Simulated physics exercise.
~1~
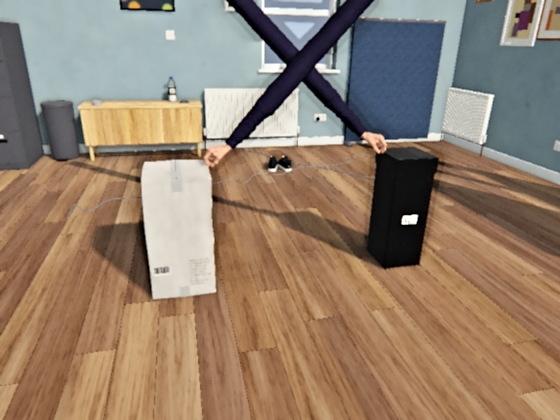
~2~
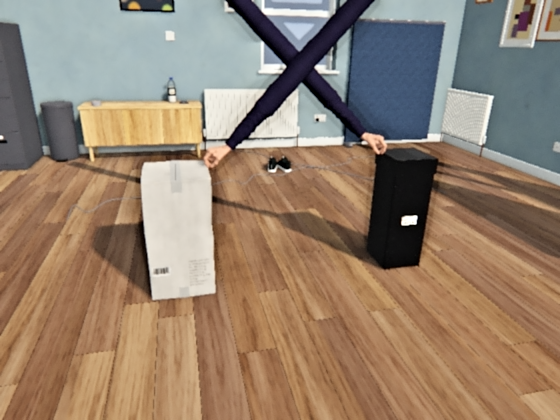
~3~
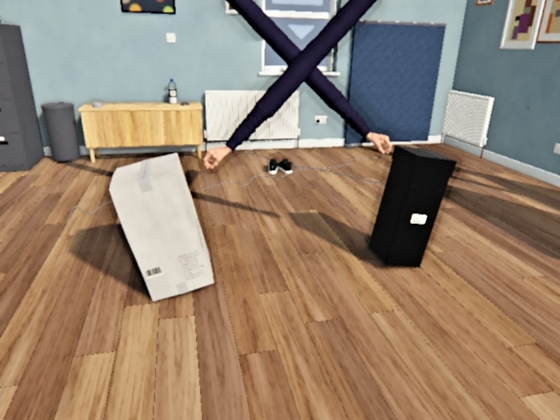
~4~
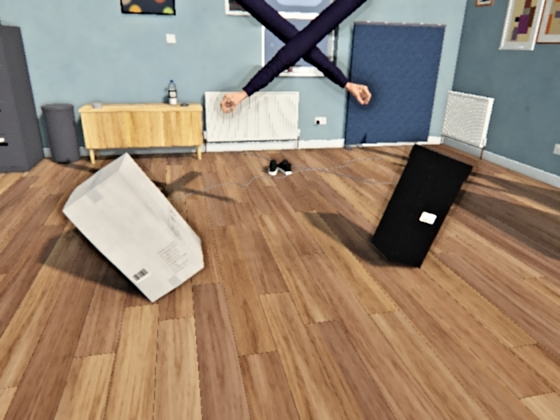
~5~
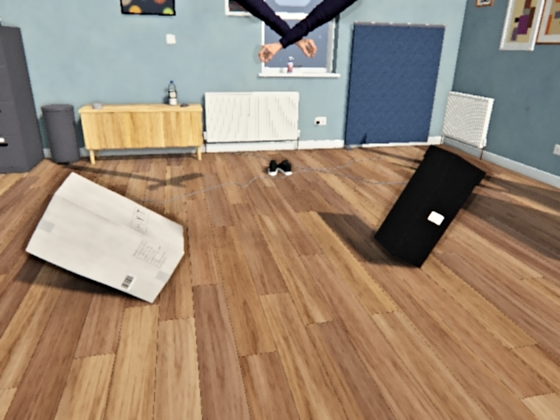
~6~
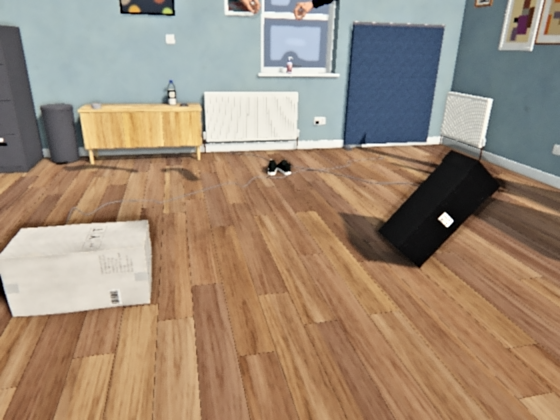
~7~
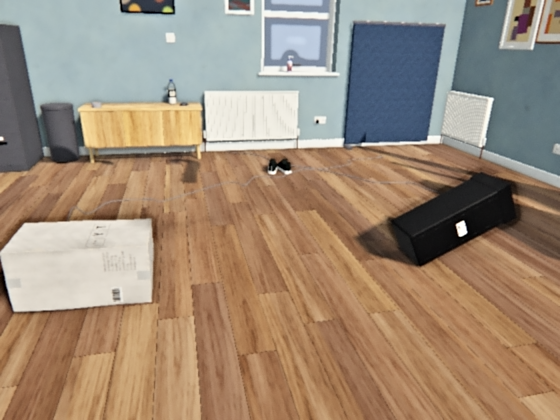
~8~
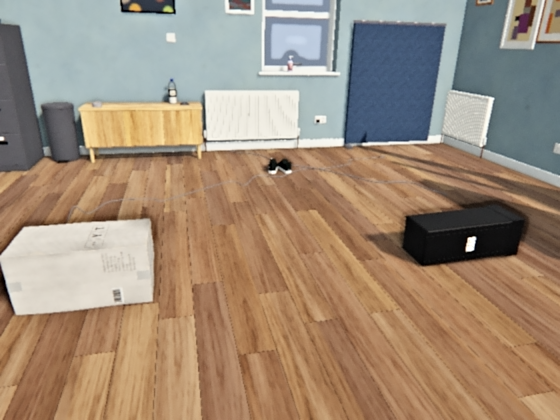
White box toppling left and black box toppling right after crossed arms push them, both ending on their sides on wooden floor.
